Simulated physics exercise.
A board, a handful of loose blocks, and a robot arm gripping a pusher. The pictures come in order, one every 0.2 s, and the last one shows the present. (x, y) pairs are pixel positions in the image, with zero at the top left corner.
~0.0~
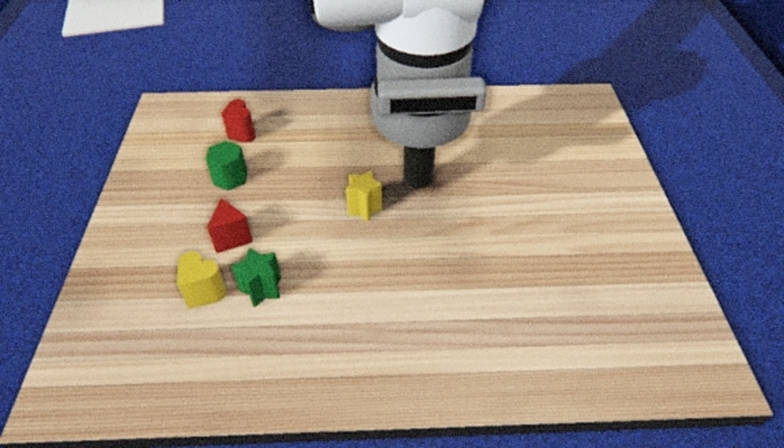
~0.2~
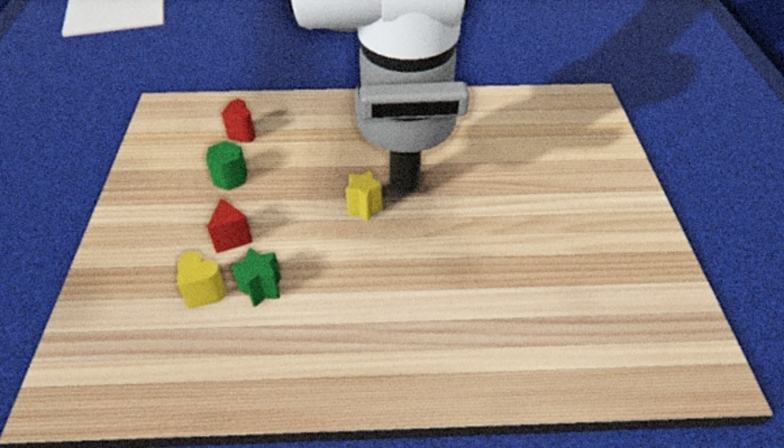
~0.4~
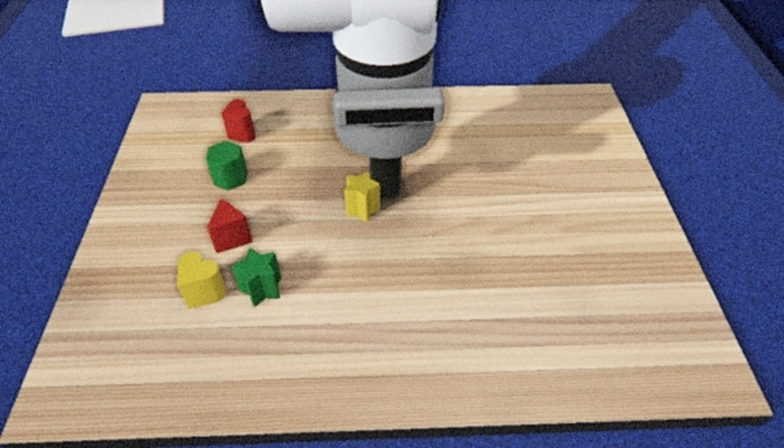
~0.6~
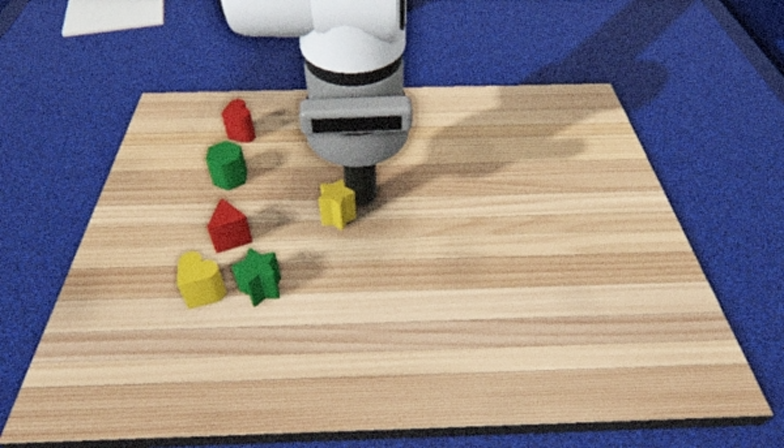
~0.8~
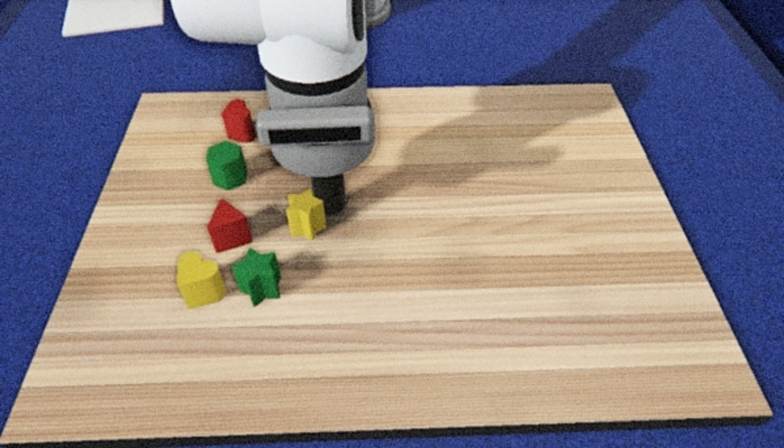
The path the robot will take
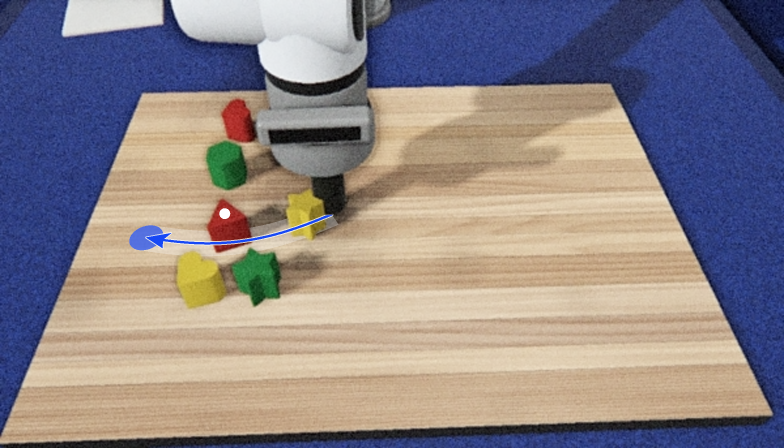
In the video, a robot arm holding a dark pusher moves left over a wooden board until it meets a yellow star-shaped block, then pushes it left and slightly nearer the viewer, while the red, green and yellow blocks at left stay still.
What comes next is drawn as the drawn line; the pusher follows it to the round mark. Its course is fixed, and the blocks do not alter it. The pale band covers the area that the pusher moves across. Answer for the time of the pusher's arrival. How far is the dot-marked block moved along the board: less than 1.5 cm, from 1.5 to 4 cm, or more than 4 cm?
Once the path is done, the dot-marked block lies more than 4 cm from its present place.
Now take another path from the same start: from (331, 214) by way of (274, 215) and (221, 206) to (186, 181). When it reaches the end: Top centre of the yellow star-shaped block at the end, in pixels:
Its top middle is near (273, 211).
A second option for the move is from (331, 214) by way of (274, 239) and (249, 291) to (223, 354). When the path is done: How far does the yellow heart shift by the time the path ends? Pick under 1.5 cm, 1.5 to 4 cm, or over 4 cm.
It travels between 1.5 and 4 cm.
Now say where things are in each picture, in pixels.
The first frame shows pusher's lower end at (418, 179); yellow heart at (195, 267); red triangular piece at (225, 214); green star-shaped block at (255, 264); yellow star-shaped block at (363, 182).
The second frame shows pusher at (405, 183); blocks still.
The third frame shows pusher at (386, 189); yellow star-shaped block at (361, 183).
The fourth frame shows pusher at (361, 196); yellow star-shaped block at (335, 191).
The fifth frame shows pusher at (330, 205); yellow heart at (195, 267); red triangular piece at (225, 214); green star-shaped block at (255, 264); yellow star-shaped block at (304, 202).
Drawn move, from (331, 214) via (273, 235) and (208, 243), ending at (146, 238); the dot is on the red triangular piece.
What follows on the original path. One third of the way, pusher at (270, 226); red triangular piece at (212, 217), turned 40° clockwise; yellow star-shaped block at (243, 228), turned 15° anticlockwise.
Two thirds of the way, pusher at (205, 234); red triangular piece at (168, 226), turned 25° clockwise; yellow star-shaped block at (220, 240), turned 70° anticlockwise.
At the end, pusher at (142, 228); yellow heart still; red triangular piece at (120, 234), turned 25° anticlockwise; green star-shaped block still; yellow star-shaped block at (220, 240), turned 70° anticlockwise.
